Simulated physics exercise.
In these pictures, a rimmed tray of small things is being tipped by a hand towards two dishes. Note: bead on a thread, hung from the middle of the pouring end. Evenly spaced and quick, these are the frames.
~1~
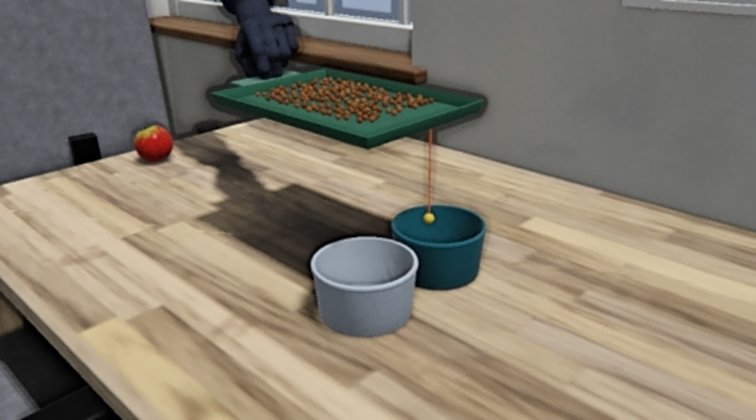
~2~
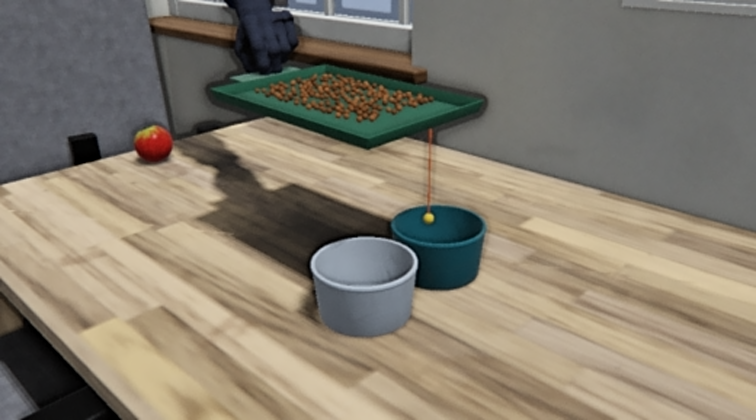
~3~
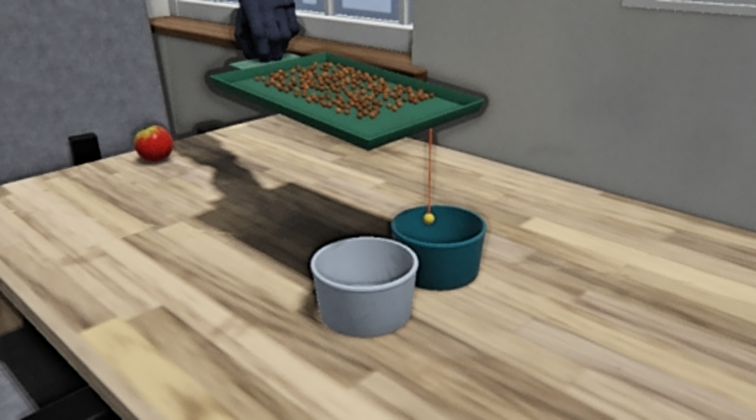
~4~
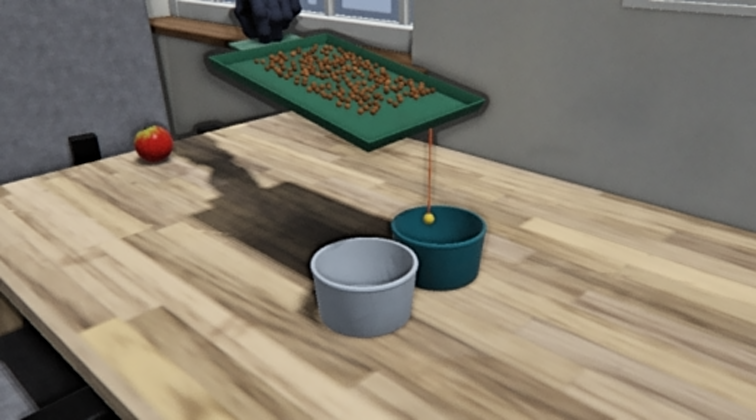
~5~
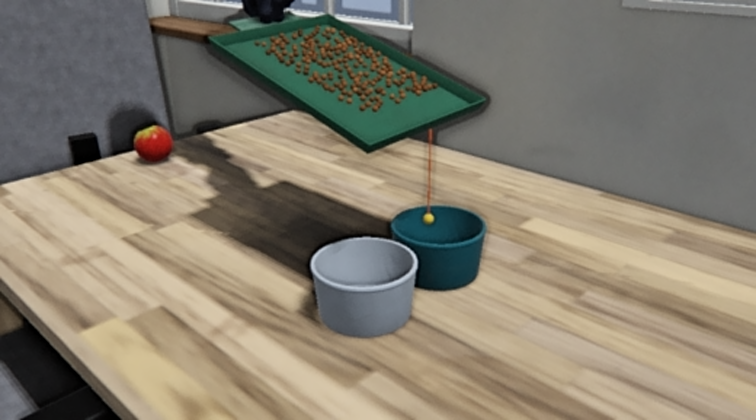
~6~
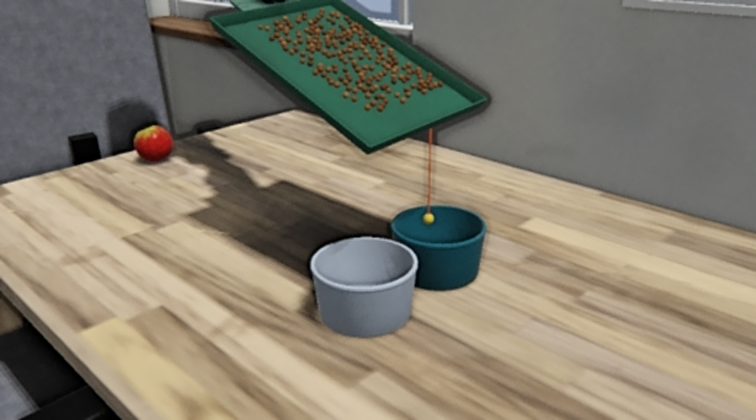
At the start, a dark hand holds a green rimmed tray of small orange-brown pieces almost level above a grey dish and a teal dish, near a yellow bead on a thread. The hand then raises the tray's far end, steepening its slant, and the pieces slide slightly and spread toward the lower end.
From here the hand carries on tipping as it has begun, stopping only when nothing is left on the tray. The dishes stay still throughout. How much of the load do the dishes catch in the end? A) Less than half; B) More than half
Less than half.
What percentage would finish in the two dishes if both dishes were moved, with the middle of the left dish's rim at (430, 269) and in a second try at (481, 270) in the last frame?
Close to 80 in a hundred, then close to 30 in a hundred.
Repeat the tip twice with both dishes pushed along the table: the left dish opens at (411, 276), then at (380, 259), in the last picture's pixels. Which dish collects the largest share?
Placement one: The left-positioned dish. Placement two: The left-positioned dish.
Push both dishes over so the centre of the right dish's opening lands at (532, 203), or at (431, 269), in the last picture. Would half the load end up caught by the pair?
In turn: Below a half; above a half.
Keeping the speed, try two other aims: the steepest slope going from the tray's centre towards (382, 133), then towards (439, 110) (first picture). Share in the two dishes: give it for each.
The first try would leave around 60 per cent there, the second around 30 per cent.
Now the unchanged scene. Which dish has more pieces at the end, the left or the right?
That's going to be the left-positioned one.
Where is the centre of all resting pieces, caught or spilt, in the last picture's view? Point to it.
Around (434, 325), give or take.
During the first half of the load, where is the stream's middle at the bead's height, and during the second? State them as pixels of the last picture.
First around (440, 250), afterwards around (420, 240).
Soon, tray tipped steeply; about a third on the tray; a stray few in the left dish; a stray few in the right dish; a small part outside both; about half in the air.
A while on, tray tipped past a quarter turn; about a quarter in the left dish; a small part in the right dish; about two thirds outside both; a small part in the air.
Towards the end, tray tipped past a quarter turn; about a quarter in the left dish; a small part in the right dish; about two thirds outside both.
Finally, tray tipped past a quarter turn; about a quarter in the left dish; a small part in the right dish; about two thirds outside both.
